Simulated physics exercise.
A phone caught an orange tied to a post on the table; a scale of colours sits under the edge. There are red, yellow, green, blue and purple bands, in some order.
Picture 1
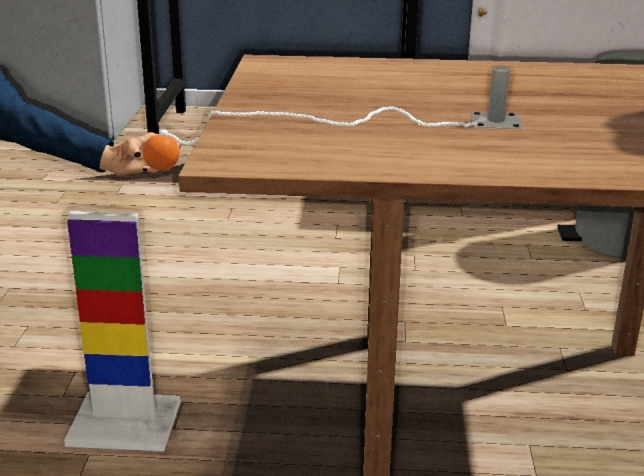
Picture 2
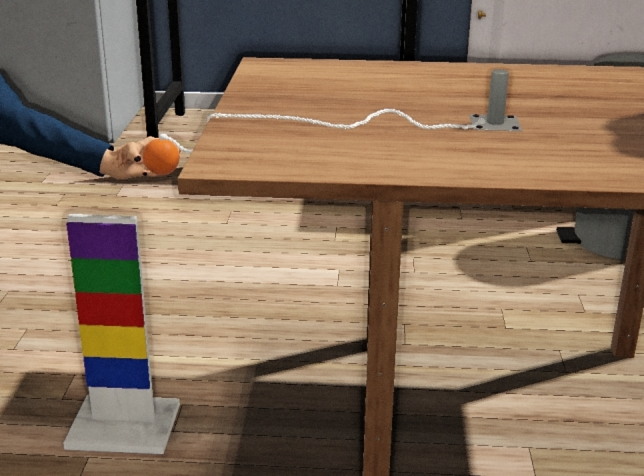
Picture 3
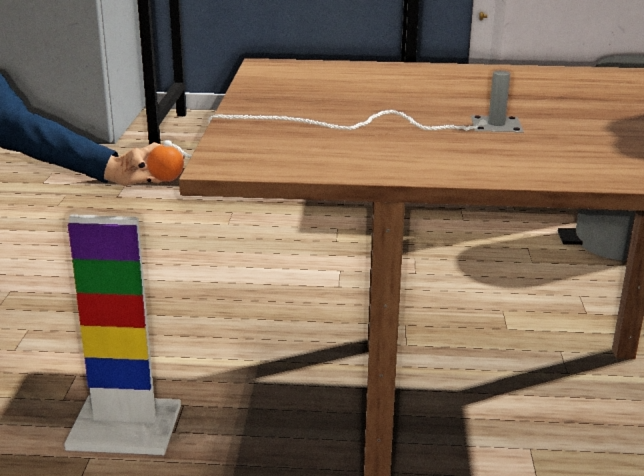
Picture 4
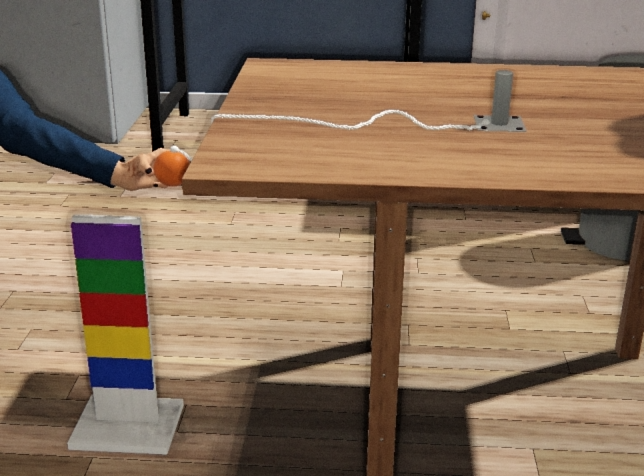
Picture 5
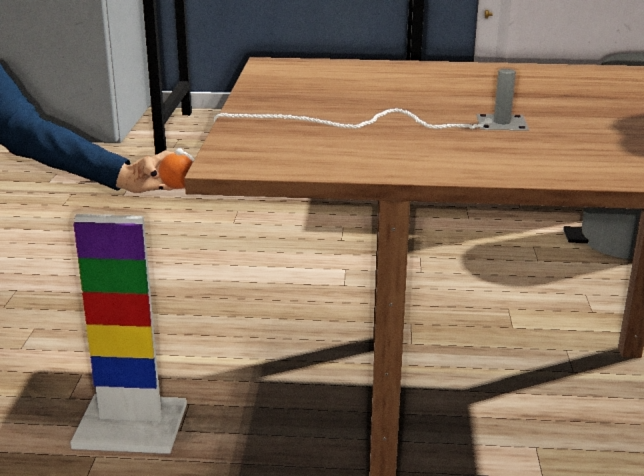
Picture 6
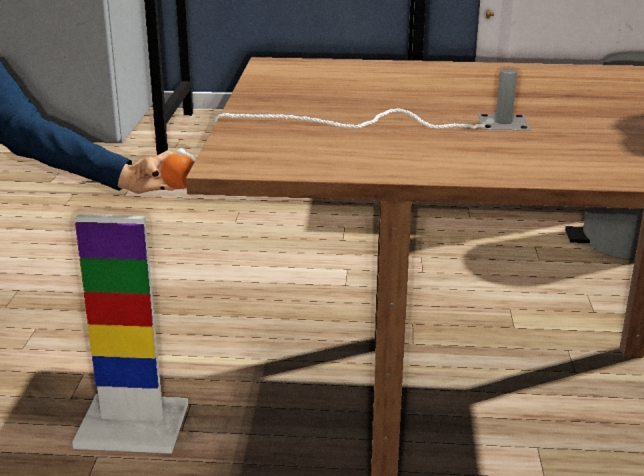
A hand holds an orange tied to a white lace and eases it slightly right beside the table edge.
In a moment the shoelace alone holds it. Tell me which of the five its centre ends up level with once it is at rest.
Its centre ends up level with green.
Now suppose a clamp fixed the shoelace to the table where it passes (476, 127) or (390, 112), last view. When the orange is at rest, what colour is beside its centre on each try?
In order: Green; purple.
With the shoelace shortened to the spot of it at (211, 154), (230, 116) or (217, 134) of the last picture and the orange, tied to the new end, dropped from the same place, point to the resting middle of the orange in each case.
(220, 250), (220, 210), (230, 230).
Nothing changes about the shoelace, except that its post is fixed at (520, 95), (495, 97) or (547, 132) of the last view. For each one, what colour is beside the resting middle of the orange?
The first case gives purple, the second green and the third purple.
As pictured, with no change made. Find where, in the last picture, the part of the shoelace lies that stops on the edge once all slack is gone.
That would be the bit at (296, 118).
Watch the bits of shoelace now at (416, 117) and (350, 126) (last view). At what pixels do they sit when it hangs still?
They go to (380, 120) and to (274, 119).
A little later, orange near (260, 273); level with green.
Next, orange near (210, 282); level with green.
When it is over, orange near (218, 282); level with green. At green.
